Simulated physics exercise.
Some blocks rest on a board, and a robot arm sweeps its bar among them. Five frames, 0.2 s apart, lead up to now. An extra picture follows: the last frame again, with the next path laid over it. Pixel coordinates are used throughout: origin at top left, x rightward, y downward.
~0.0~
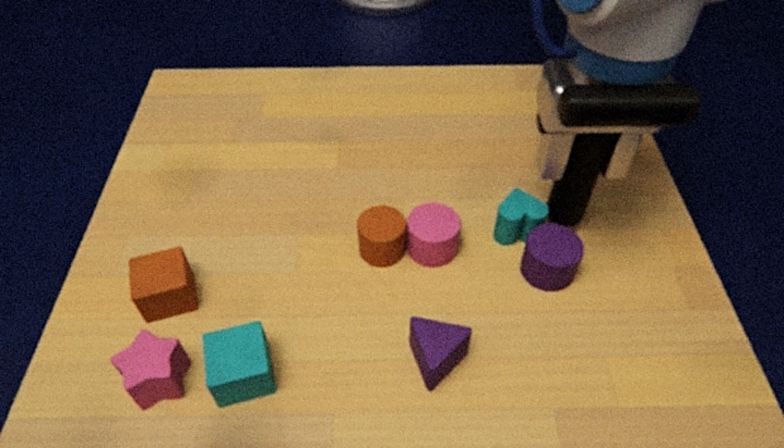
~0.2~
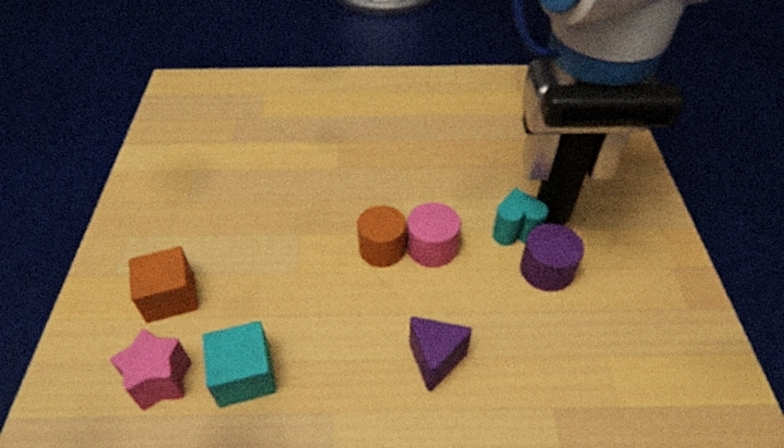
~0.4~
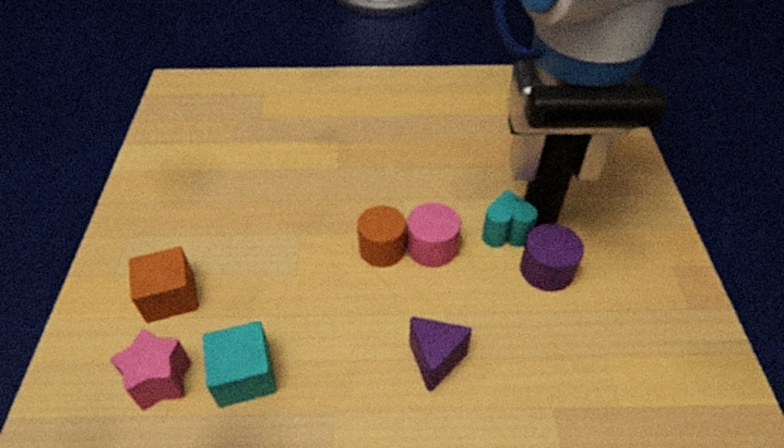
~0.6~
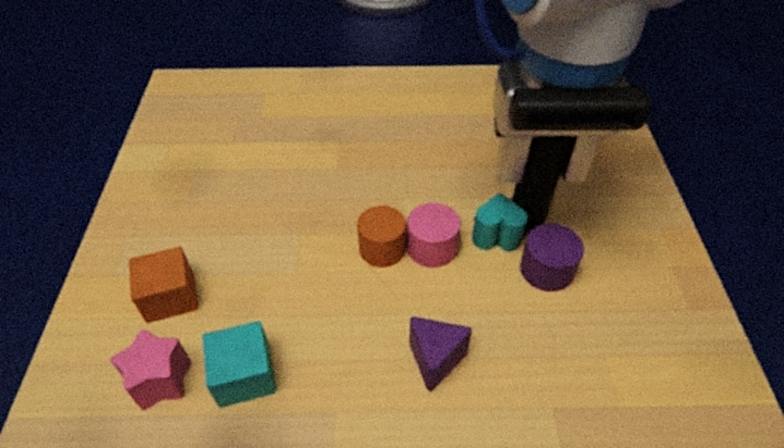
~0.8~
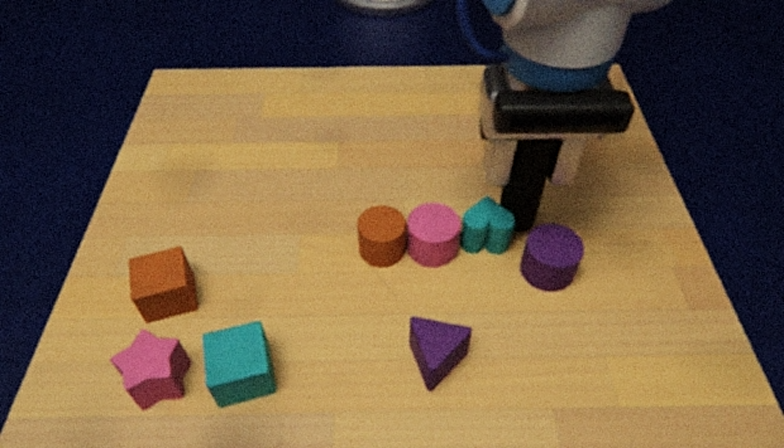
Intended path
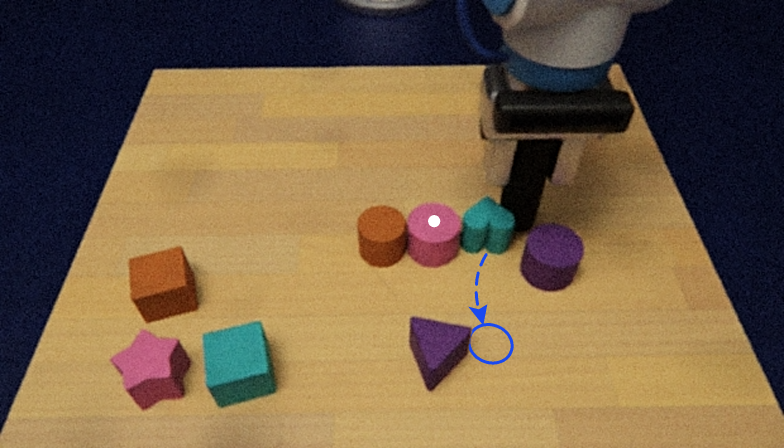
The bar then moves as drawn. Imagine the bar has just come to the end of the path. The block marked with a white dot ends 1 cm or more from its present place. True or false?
That is true.
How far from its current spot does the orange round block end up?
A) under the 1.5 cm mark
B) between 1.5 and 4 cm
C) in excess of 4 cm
Letter B.
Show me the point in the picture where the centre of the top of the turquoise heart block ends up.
Around pixel (439, 268).
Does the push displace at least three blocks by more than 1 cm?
That would be a yes.
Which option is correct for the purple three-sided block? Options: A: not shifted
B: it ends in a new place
(A)
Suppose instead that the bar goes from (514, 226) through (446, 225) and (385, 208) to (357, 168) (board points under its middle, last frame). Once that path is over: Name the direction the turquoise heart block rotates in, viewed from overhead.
Against the clock.
The line goes from (514, 226) through (486, 255) and (476, 296) to (490, 343); the dot is on the pink round block.
What follows on the original path. One third of the way, bar at (487, 249); orange round block at (360, 219); pink round block at (409, 231); turquoise heart block at (458, 246).
Two thirds of the way, bar at (478, 290); orange round block at (357, 218); pink round block at (409, 232); turquoise heart block at (439, 268), turned 40° clockwise.
At the end, bar at (492, 337); orange round block at (357, 218); pink round block at (409, 232); purple three-sided block unmoved; turquoise heart block at (439, 268), turned 40° clockwise.
